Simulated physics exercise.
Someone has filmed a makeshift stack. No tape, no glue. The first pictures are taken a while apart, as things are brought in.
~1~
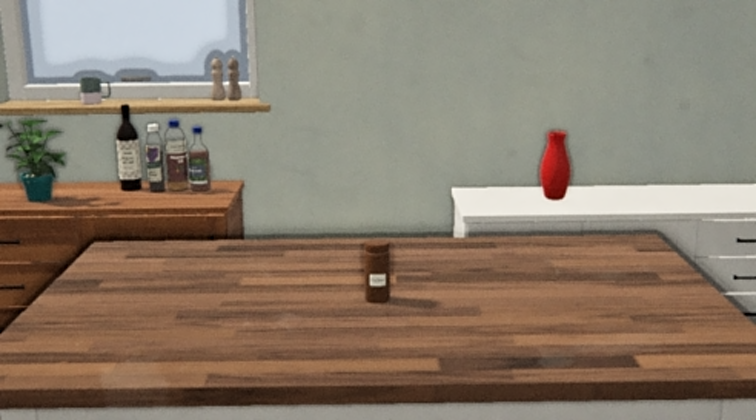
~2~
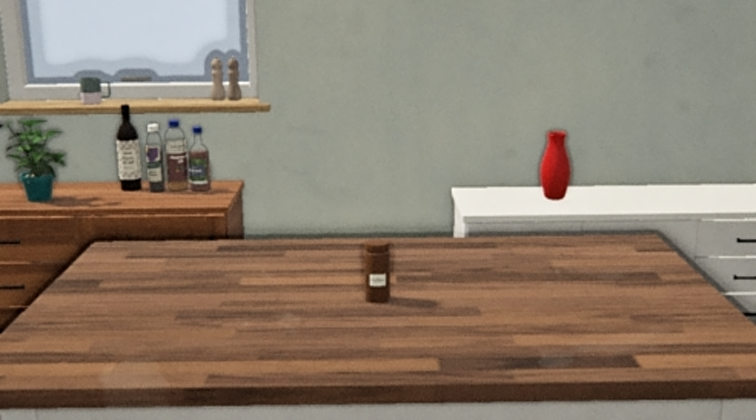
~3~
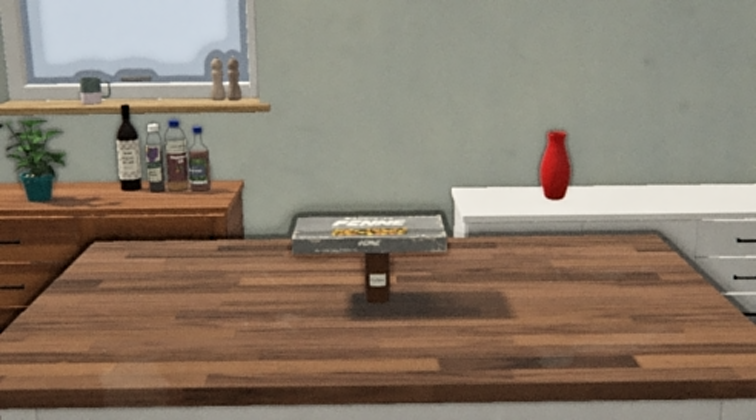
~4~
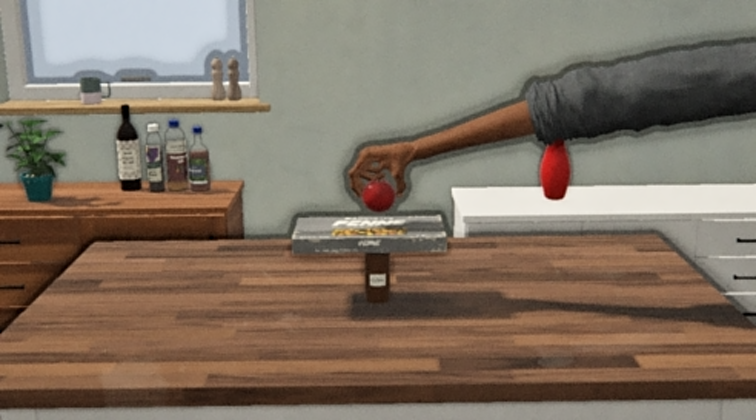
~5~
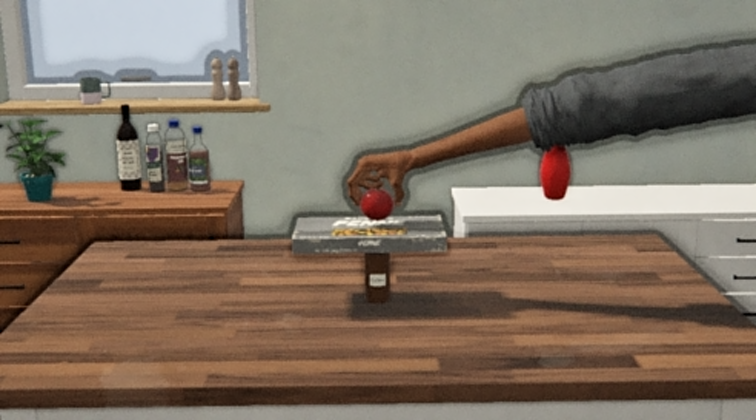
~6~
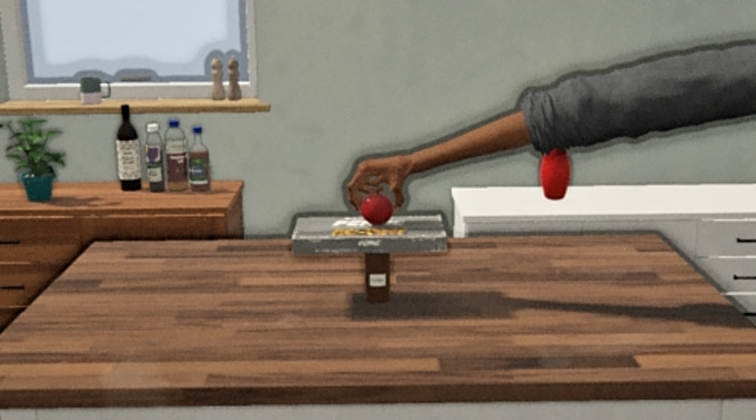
A flat grey box appears on top of a small brown shaker standing on a wooden table, then a hand reaching in from the right holds a red tomato above the box and lowers it slightly onto the top.
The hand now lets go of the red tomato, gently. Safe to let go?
Here the stack keeps its balance.
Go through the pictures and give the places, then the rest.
In the first frame, the last thing is not in view yet; brown shaker (377, 271).
In the second frame, the last thing is not in view yet; brown shaker (377, 271).
In the third frame, the last thing is not in view yet; brown shaker (377, 271).
In the fourth frame, coming down; red tomato (379, 196); brown shaker (377, 271).
In the fifth frame, coming down; red tomato (377, 205); brown shaker (377, 271).
In the sixth frame, in place under the hand; red tomato (377, 209); brown shaker (377, 271).
Then, 0.20 s later than the last frame, all is still.
Then, 0.40 s later than the last frame, red tomato resting near (377, 209).
When it is over, all 3 as before. End places, in pixels of the last picture, red tomato near (377, 209). The stack holds.
